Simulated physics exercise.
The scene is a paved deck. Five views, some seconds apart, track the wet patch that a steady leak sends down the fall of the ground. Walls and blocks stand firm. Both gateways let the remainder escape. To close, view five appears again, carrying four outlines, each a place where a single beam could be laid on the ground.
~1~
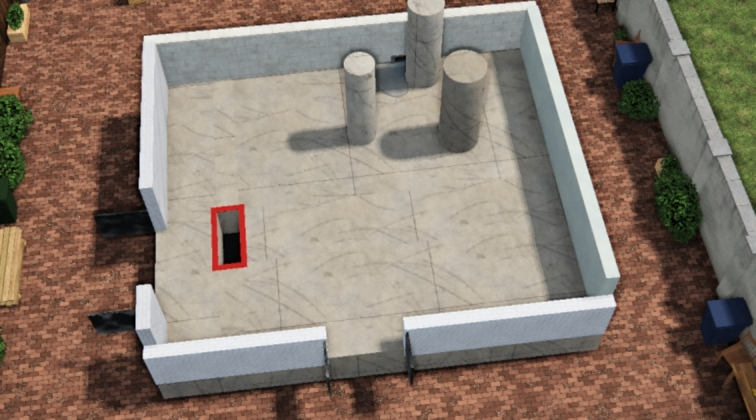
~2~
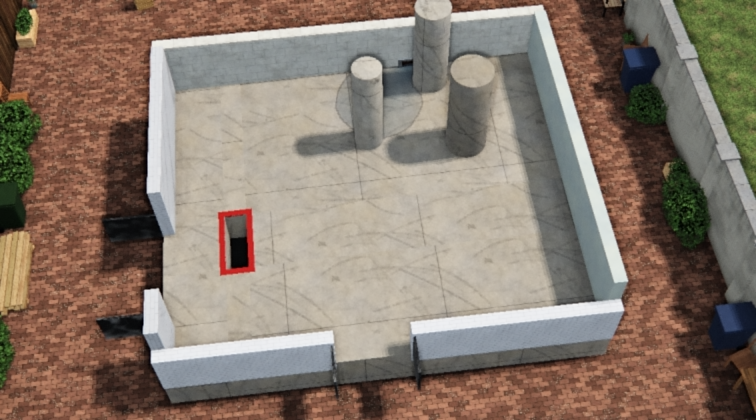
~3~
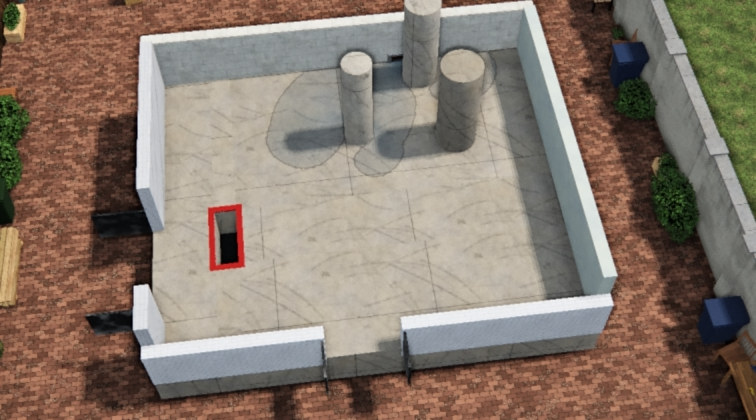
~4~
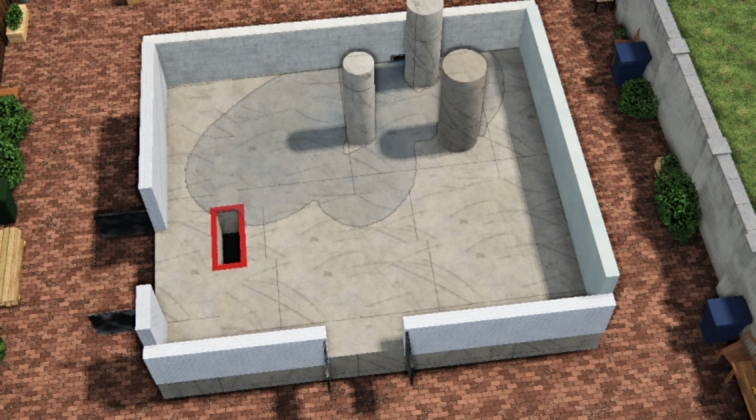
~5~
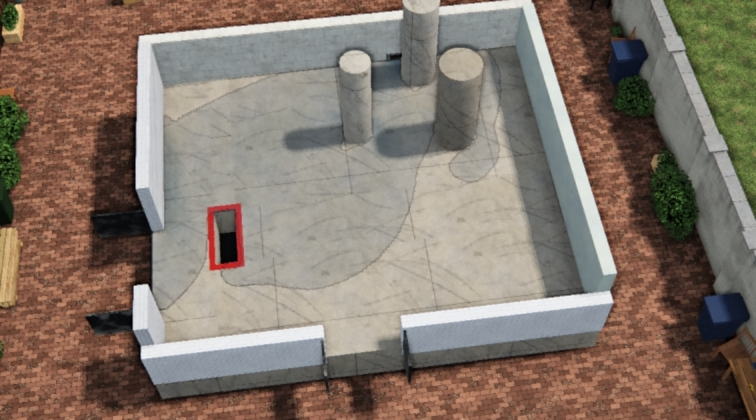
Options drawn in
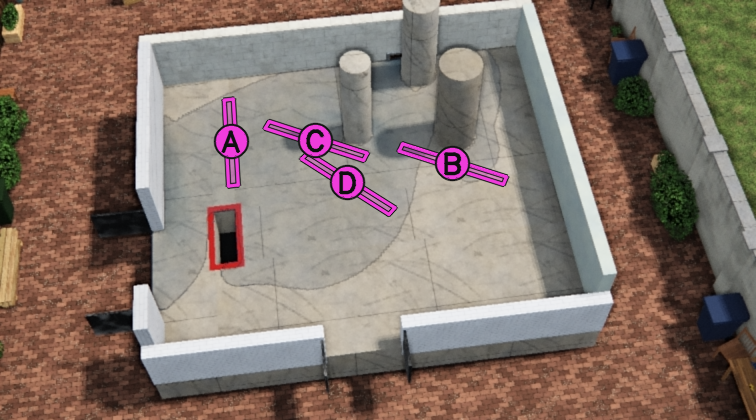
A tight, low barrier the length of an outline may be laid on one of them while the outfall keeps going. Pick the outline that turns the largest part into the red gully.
The answer is spot A.
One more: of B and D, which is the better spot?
That would be B.
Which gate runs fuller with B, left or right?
The left one.
On the marked copy, A from (233, 185) to (228, 99); B from (400, 147) to (504, 180); C from (267, 124) to (365, 156); D from (304, 155) to (391, 211).
If A is chosen, about 47 % of the stream runs into the red gully, about 53 % out by the gates.
If B is chosen, about 29 % of the stream runs into the red gully, about 70 % out by the gates.
If C is chosen, about 15 % of the stream runs into the red gully, about 85 % out by the gates.
If D is chosen, about 20 % of the stream runs into the red gully, about 79 % out by the gates.
